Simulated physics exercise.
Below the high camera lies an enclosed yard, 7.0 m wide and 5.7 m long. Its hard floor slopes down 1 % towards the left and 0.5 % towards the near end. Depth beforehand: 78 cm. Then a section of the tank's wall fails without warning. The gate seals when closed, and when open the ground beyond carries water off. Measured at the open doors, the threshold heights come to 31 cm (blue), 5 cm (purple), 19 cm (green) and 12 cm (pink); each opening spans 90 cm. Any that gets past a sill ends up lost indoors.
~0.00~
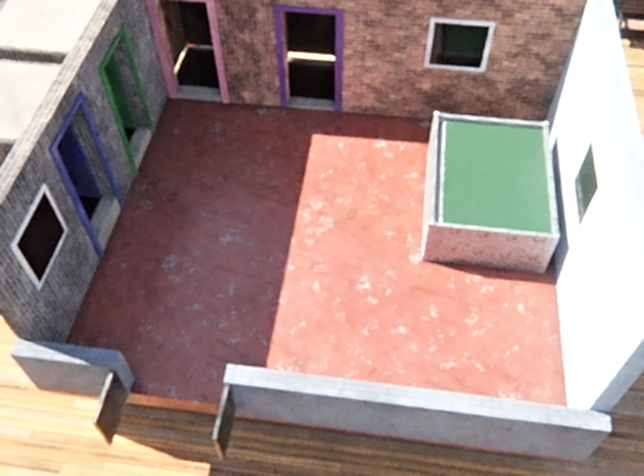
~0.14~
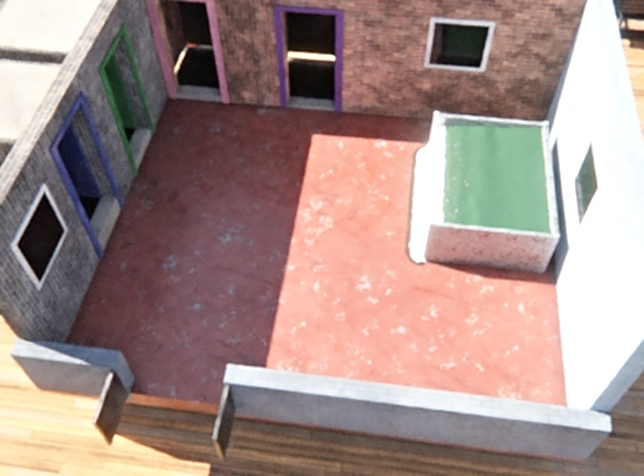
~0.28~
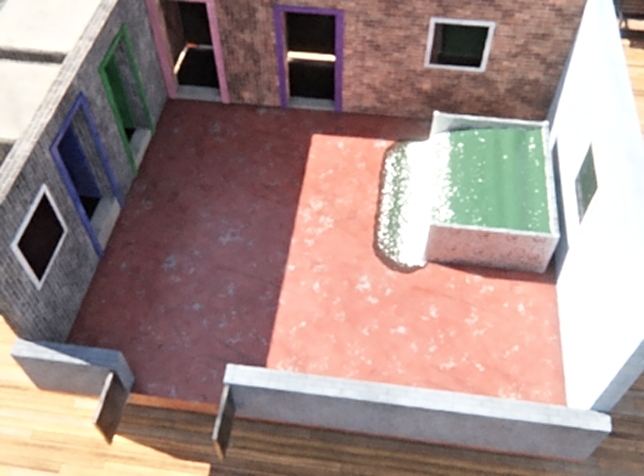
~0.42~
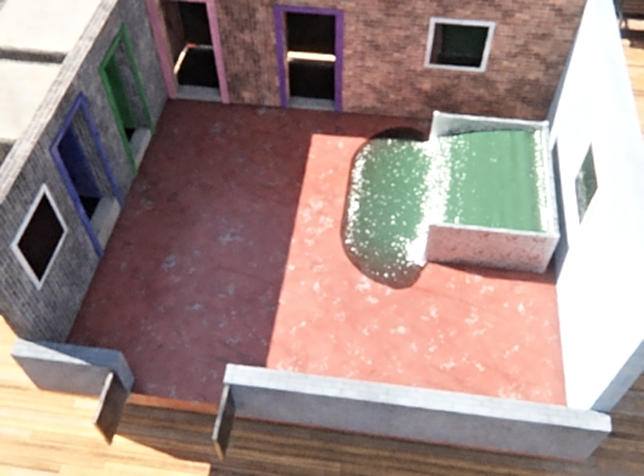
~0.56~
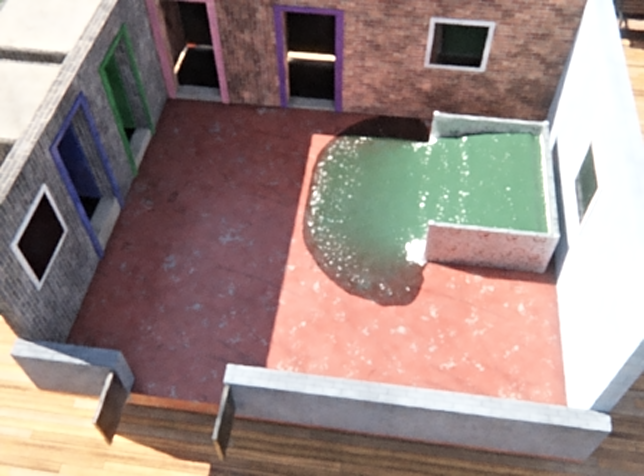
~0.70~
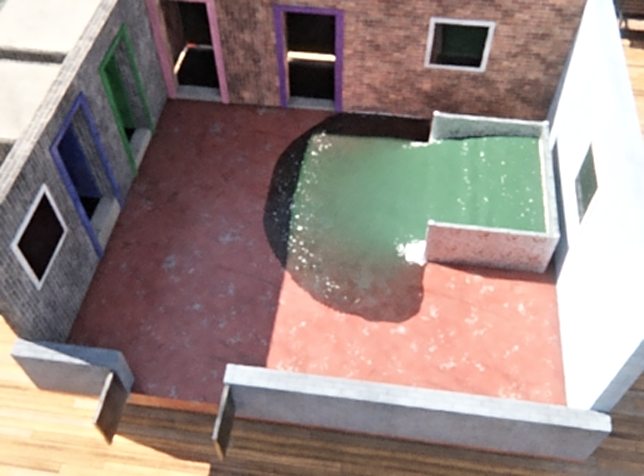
A walled yard with a reddish, pale-flecked floor is seen from high above, half in shadow, with wood planks beyond its low near wall. Blue and green doorways line the left wall, pink and purple ones the brick back wall, and a pale tank of green water sits at right. Water pours from the tank's left side, foaming, then spreads leftward and nearer in a widening rounded sheet, while the view stays still.
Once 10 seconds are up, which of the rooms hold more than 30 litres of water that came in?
Blue door: Lags behind the figure; purple door: Outstrips the figure; green door: Outstrips the figure; pink door: Outstrips the figure.
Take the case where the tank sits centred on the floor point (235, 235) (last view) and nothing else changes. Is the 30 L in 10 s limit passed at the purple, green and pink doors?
Well, against that limit, at purple it's within bounds, at green it's too much, and at pink it's too much.
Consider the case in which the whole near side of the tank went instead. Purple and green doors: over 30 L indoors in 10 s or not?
Log - purple: Threshold not reached, green: Threshold not reached.
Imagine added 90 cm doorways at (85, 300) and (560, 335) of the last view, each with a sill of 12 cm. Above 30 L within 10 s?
Taking them in order, the first is too much and the second fine.
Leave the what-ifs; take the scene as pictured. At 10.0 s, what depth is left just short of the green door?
Roughly 8.5 centimetres.
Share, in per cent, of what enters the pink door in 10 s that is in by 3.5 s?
Some 60 per cent by then.
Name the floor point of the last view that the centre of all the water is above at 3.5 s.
About (246, 209).
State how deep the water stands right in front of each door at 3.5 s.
You'd see blue at 21 cm, purple at 8 cm, green at 26 cm and pink at 27 cm.
After 1.4 s water covers 60 % of the floor and is deepest (30 cm) near (136, 176); blue door 5 cm at the sill, 0 L in, purple door 12 cm at the sill, 2 L in, green door 22 cm at the sill, 0 L in, pink door not reached.
After 2.2 s water covers 70 % of the floor and is deepest (44 cm) near (162, 112); blue door 32 cm at the sill, 0 L in, purple door 11 cm at the sill, 21 L in, green door 35 cm at the sill, 43 L in, pink door 19 cm at the sill, 1 L in.
After 3.5 s water covers 70 % of the floor and is deepest (33 cm) near (56, 367); blue door 21 cm at the sill, 1 L in, purple door 8 cm at the sill, 41 L in, green door 26 cm at the sill, 113 L in, pink door 27 cm at the sill, 79 L in.
After 6.0 s water covers 80 % of the floor and is deepest (19 cm) near (56, 367); blue door 13 cm at the sill, 1 L in, purple door 9 cm at the sill, 49 L in, green door 11 cm at the sill, 123 L in, pink door 11 cm at the sill, 135 L in.
After 10.0 s water covers 95 % of the floor and is deepest (11 cm) near (520, 425); blue door 9 cm at the sill, 1 L in, purple door 4 cm at the sill, 60 L in, green door 9 cm at the sill, 123 L in, pink door 5 cm at the sill, 136 L in.
